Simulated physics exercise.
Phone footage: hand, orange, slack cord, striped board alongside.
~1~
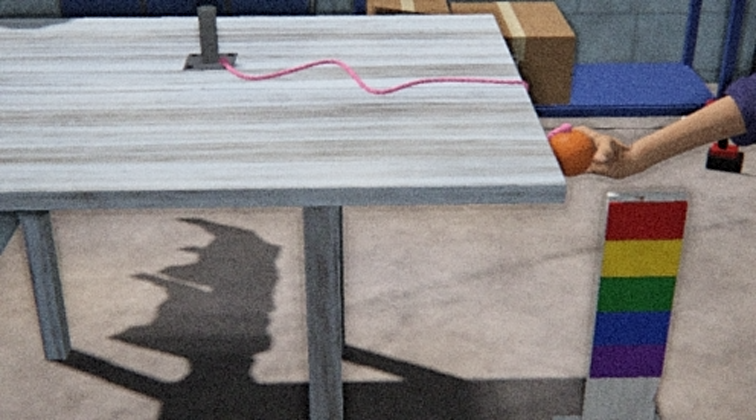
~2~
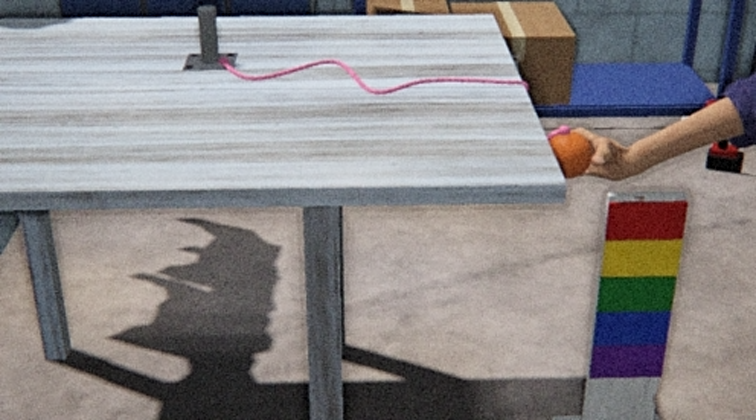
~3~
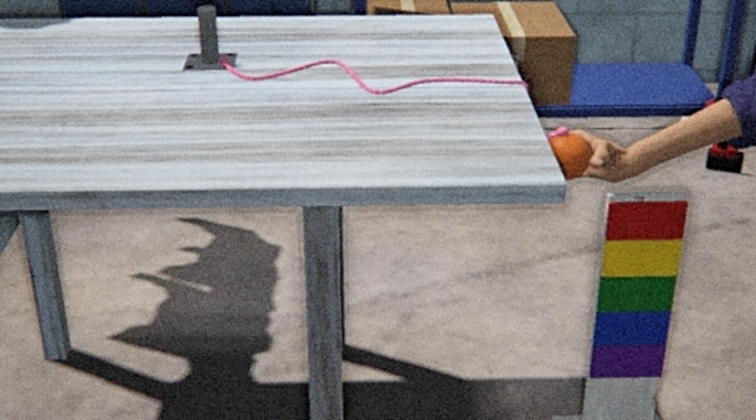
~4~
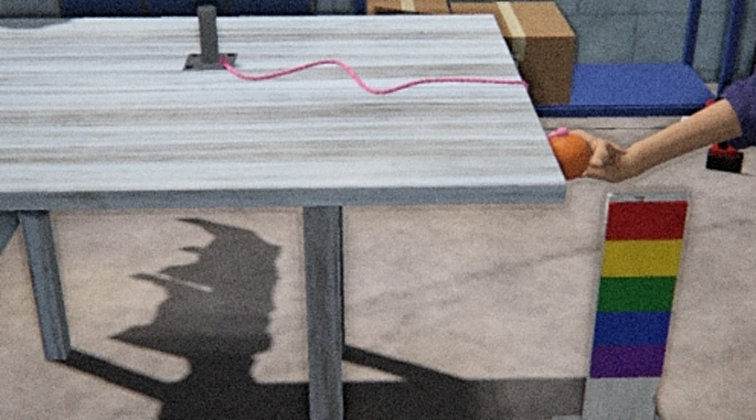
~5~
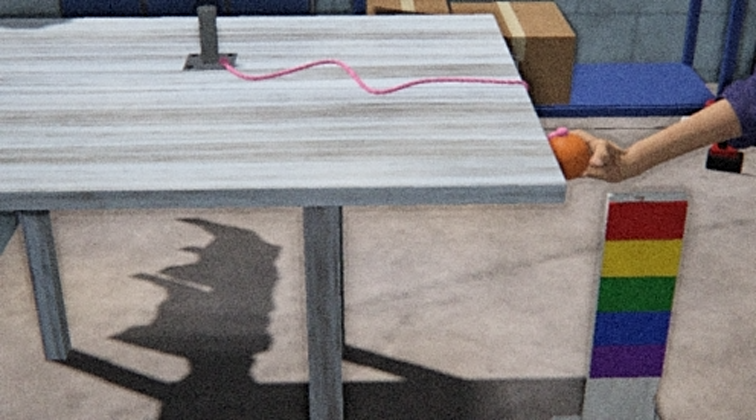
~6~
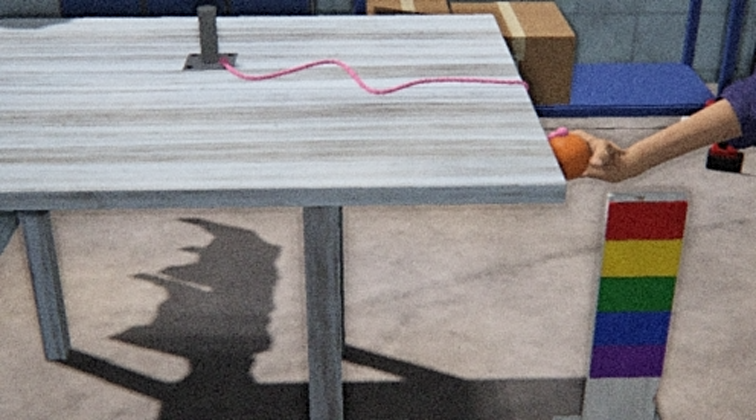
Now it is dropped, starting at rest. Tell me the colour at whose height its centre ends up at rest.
It ends up level with green.
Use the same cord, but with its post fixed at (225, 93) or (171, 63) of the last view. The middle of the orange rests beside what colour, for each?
It comes out blue the first time and yellow the second time.
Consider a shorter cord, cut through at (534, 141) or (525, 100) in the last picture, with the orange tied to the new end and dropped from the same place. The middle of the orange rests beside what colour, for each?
Taking them in turn, you'd get yellow, then red.
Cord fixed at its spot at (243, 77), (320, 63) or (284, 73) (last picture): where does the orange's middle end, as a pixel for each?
Taking them in turn, I'd expect around (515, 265), (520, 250) and finally (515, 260).
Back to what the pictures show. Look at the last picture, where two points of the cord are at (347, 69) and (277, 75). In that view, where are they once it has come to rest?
At (401, 74), then (310, 67).
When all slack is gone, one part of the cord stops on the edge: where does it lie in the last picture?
It's the one at (415, 83).
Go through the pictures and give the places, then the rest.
Orange (569, 153); red (647, 222); yellow (642, 259); green (637, 295); blue (633, 330); purple (628, 363), in the first frame.
Orange (568, 155); cord through (240, 76) (311, 65) (360, 83) (429, 81) (517, 84), in the second frame.
Orange (566, 157), in the third frame.
Orange (566, 157); cord through (240, 76) (311, 65) (360, 83) (429, 81) (517, 84), in the fourth frame.
Orange (566, 157), in the fifth frame.
Orange (566, 157); cord through (240, 76) (311, 65) (360, 83) (429, 81) (517, 84), in the sixth frame.
Soon after, orange near (519, 274); level with green.
Then, orange near (504, 281); level with green.
At rest, orange near (513, 285); level with green. Its middle rests at the green band.
